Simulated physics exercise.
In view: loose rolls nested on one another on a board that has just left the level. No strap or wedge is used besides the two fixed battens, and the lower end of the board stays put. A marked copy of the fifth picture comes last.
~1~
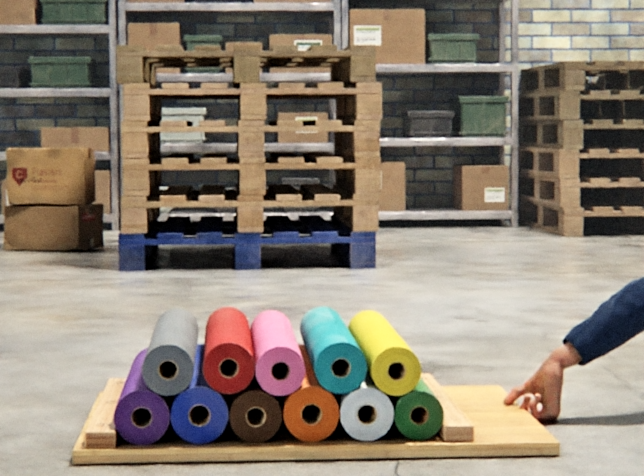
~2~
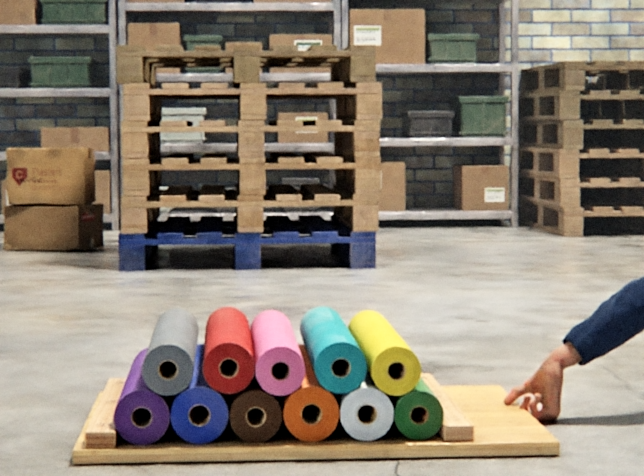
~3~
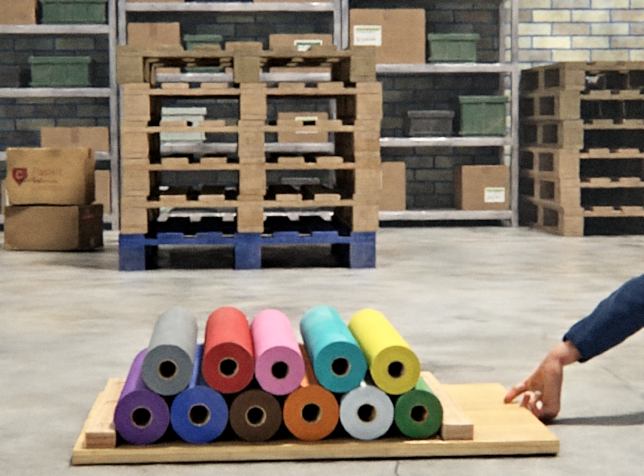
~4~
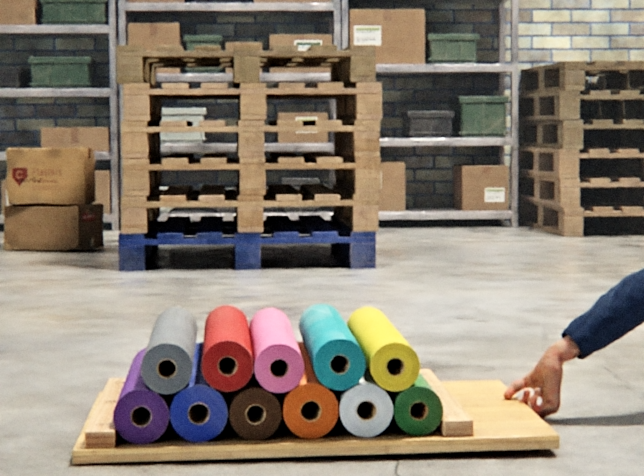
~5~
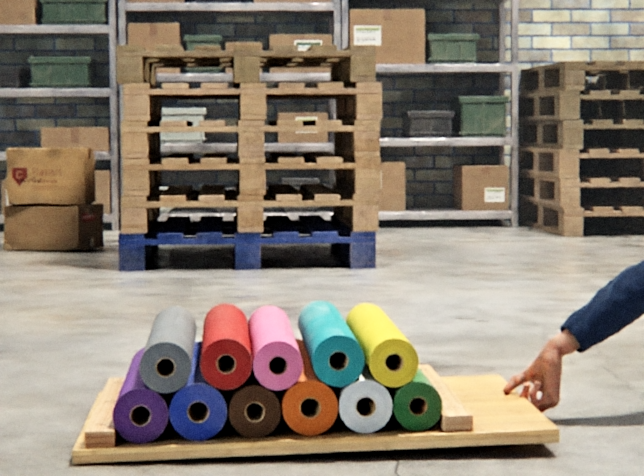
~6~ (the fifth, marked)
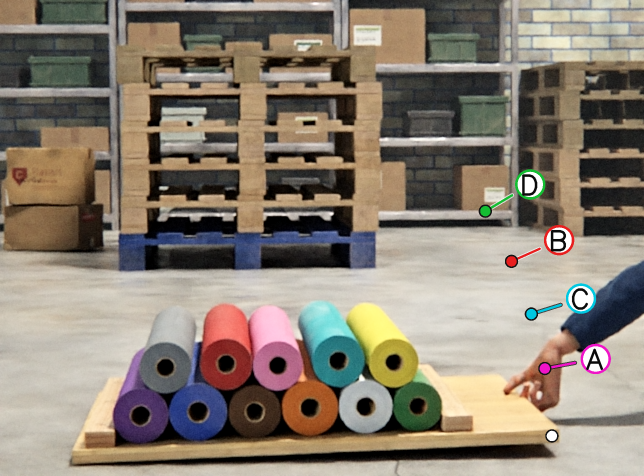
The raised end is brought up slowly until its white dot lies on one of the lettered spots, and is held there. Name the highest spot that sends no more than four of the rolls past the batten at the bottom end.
The answer is mark D.
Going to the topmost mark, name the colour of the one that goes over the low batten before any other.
It is the grey one.
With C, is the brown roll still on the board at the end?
Yes.
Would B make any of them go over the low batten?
No.
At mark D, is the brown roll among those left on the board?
The brown roll: Yes.
On the marked copy, A at (545, 369); B at (512, 261); C at (531, 314); D at (486, 211); the white dot at (552, 436).
With D. Early on, board at 21°.
Further on, board at 30°.
At the end, board at 30°, three over the low batten (pink, grey, red).
As for the rest, A none over the low batten; B none over the low batten; C none over the low batten.
